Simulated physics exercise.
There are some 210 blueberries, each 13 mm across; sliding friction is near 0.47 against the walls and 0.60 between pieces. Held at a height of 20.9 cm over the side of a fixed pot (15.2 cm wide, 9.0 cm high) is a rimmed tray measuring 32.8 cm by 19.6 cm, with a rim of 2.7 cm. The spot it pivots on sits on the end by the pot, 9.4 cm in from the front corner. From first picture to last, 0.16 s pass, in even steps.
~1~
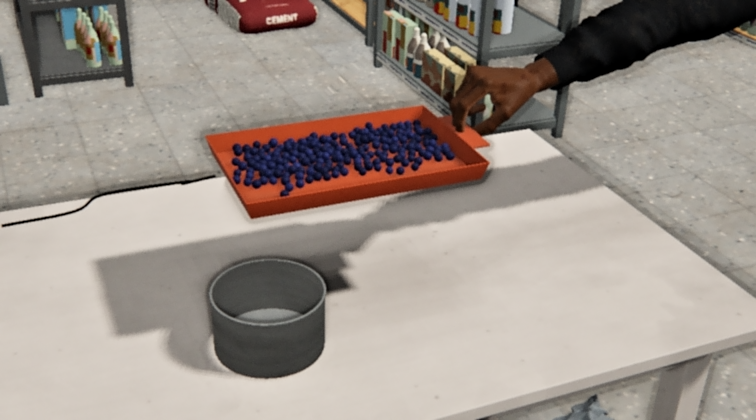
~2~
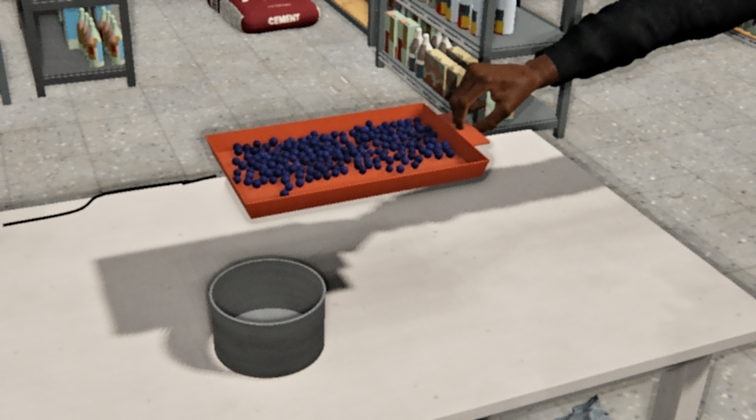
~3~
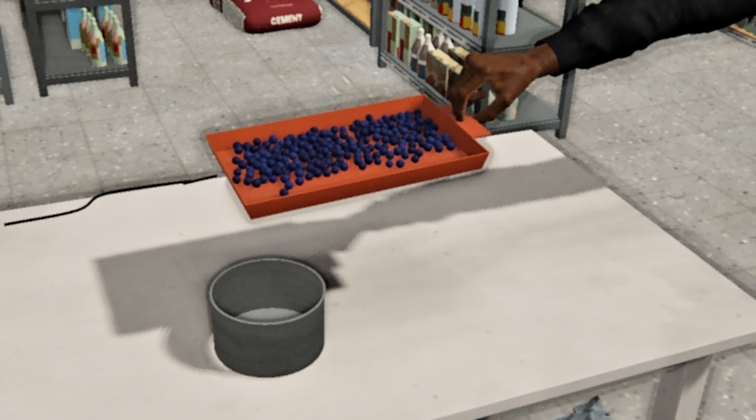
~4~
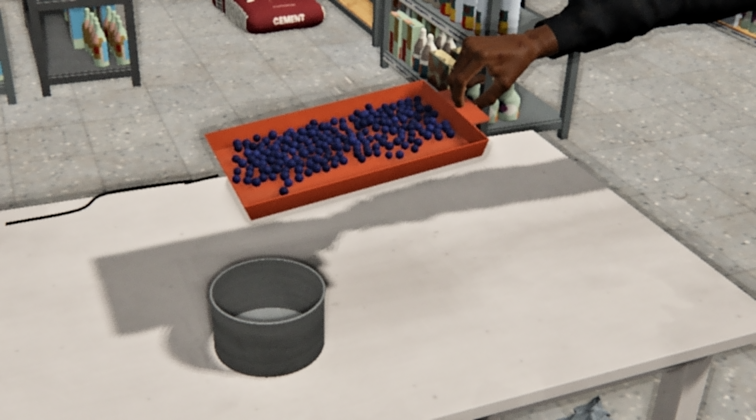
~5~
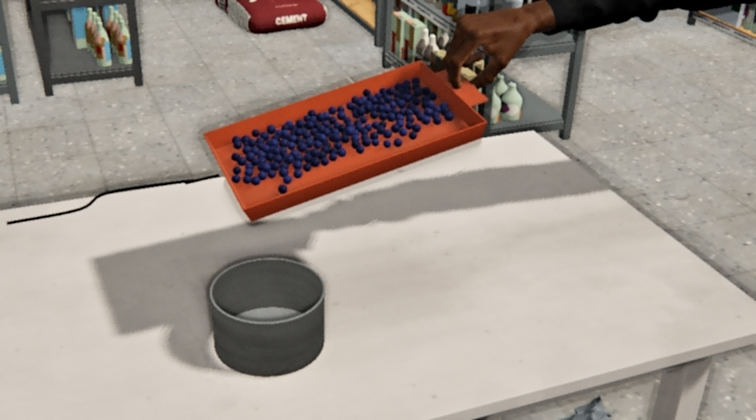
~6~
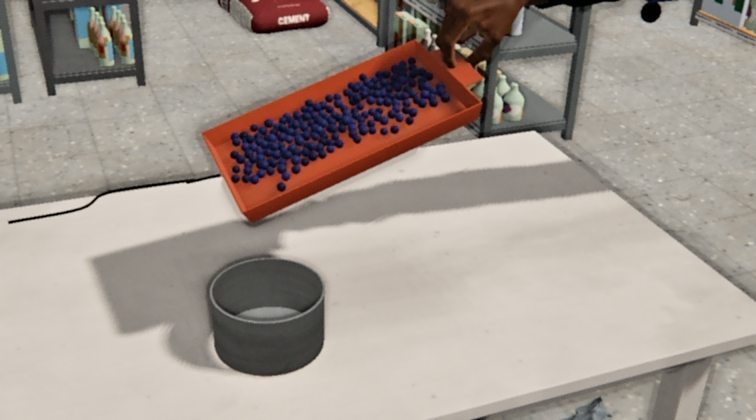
The clip shows a hand holding the right end of a red-orange rimmed tray of blueberries above a white table with a dark gray pot, then gradually raising that end so the tray slants down toward the left.
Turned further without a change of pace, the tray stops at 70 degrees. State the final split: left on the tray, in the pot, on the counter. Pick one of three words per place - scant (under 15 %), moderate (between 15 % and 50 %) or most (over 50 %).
My call is tray: Moderate, pot: Scant, counter: Most.
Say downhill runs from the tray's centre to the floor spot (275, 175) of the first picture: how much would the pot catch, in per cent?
About 0 per cent.
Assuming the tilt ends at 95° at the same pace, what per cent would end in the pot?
Around 15 %, I reckon.
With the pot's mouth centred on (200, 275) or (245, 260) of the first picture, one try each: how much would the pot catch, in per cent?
About 35 and 5 per cent.
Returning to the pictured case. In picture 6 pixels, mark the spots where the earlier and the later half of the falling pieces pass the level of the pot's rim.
Early half: About (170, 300); late half: (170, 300).
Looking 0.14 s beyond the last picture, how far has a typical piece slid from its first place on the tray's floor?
1 cm.
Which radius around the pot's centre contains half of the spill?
Distance: Roughly 20 cm.
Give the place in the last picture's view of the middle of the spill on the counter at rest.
The spill is centred close to (135, 362).
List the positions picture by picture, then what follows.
In the first picture, tray tilt 0 degrees, front corners at (251, 200) and (483, 161); middle of the pieces at (344, 152); pot at (268, 290).
In the second picture, tray tilt 1 degrees, front corners at (250, 200) and (482, 159); middle of the pieces at (344, 151).
In the third picture, tray tilt 3 degrees, front corners at (250, 201) and (482, 151), lowest corner left front; middle of the pieces at (344, 146).
In the fourth picture, tray tilt 7 degrees, front corners at (248, 203) and (482, 138), lowest corner left front; middle of the pieces at (344, 139).
In the fifth picture, tray tilt 13 degrees, front corners at (247, 205) and (479, 121), lowest corner left front; middle of the pieces at (342, 129).
In the sixth picture, tray tilt 19 degrees, front corners at (246, 207) and (475, 103), lowest corner left front; middle of the pieces at (339, 118); pot at (268, 288).
Then, 0.14 s after the last picture, tilt 47 degrees; the tray holds 100 %, the pot 0 %.
Then, 0.24 s after the last picture, tilt 65 degrees; the tray holds 100 %, the pot 0 %.
Then, 0.47 s after the last picture, tilt 70 degrees; the tray holds 35 %, the pot 0 %.
In the end, tray 25 %, pot 5 %, counter 70 %.
